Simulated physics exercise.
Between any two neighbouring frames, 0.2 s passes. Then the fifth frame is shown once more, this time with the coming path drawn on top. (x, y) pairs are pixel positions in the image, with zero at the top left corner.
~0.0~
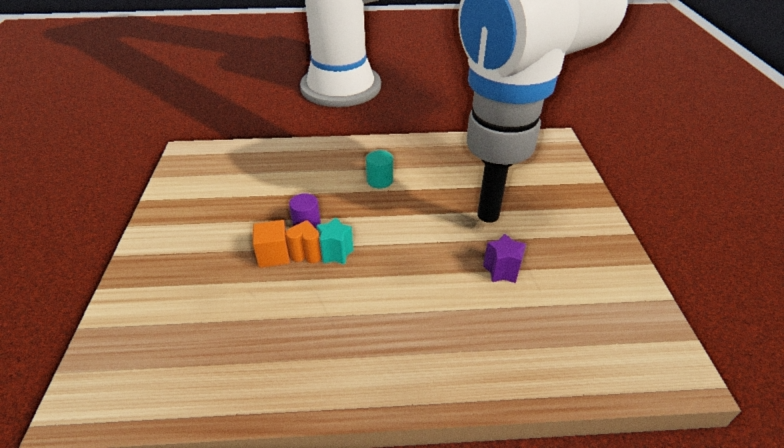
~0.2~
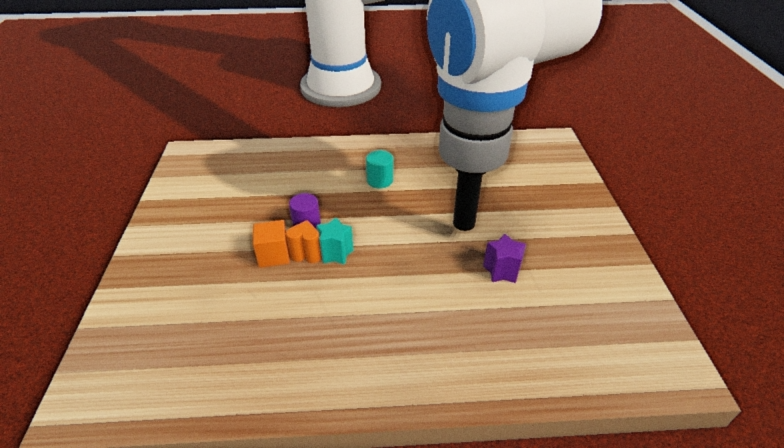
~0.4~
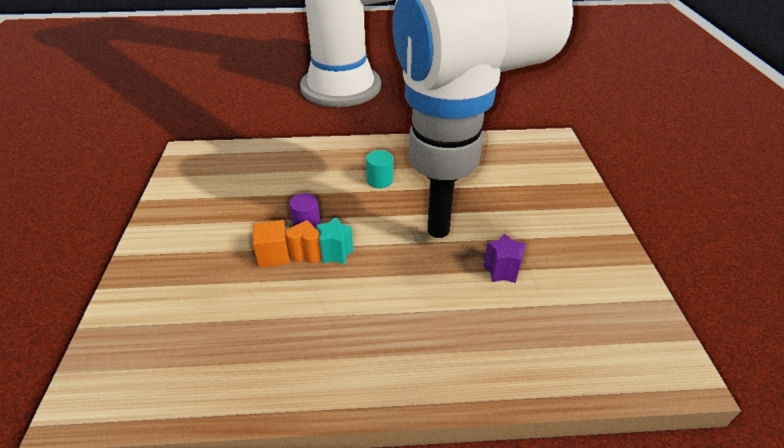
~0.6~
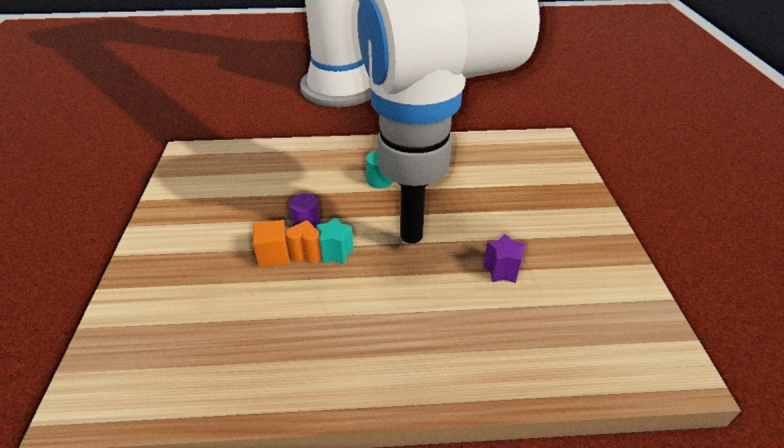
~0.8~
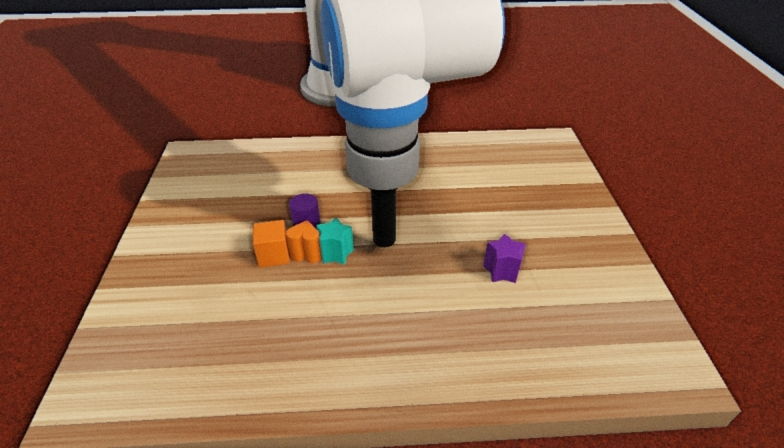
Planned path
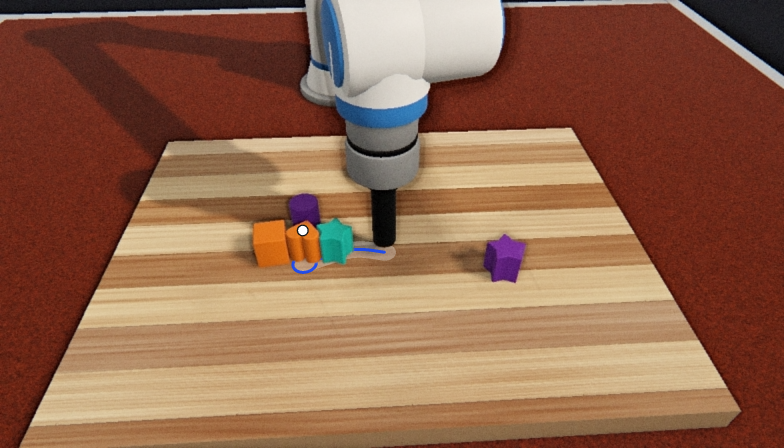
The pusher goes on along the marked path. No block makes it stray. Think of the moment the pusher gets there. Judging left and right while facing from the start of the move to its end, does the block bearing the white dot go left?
Short answer: Yes.
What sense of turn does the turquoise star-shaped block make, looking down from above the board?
Counter-clockwise, from overhead.
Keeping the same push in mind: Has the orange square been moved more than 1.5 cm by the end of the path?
Yes, that is what happens.
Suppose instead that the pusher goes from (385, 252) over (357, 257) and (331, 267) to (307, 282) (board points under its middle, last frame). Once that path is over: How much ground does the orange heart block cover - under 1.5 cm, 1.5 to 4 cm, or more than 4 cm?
I reckon it covers between 1.5 and 4 cm.
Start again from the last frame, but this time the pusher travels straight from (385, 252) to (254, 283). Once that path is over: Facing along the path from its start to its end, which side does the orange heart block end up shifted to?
Measured against the direction from start to end, the orange heart block shifts toward the right-hand side.
The line goes from (385, 252) via (358, 249) and (331, 255), ending at (305, 264); the dot is on the orange heart block.
The first path, step by step. Halfway along, pusher at (342, 239); orange square at (252, 233), turned 30° clockwise; orange heart block at (283, 236); turquoise star-shaped block at (311, 233).
At the end, pusher at (302, 251); orange square at (244, 233), turned 55° clockwise; orange heart block at (242, 258); purple cylinder unmoved; turquoise star-shaped block at (271, 248), turned 25° anticlockwise.
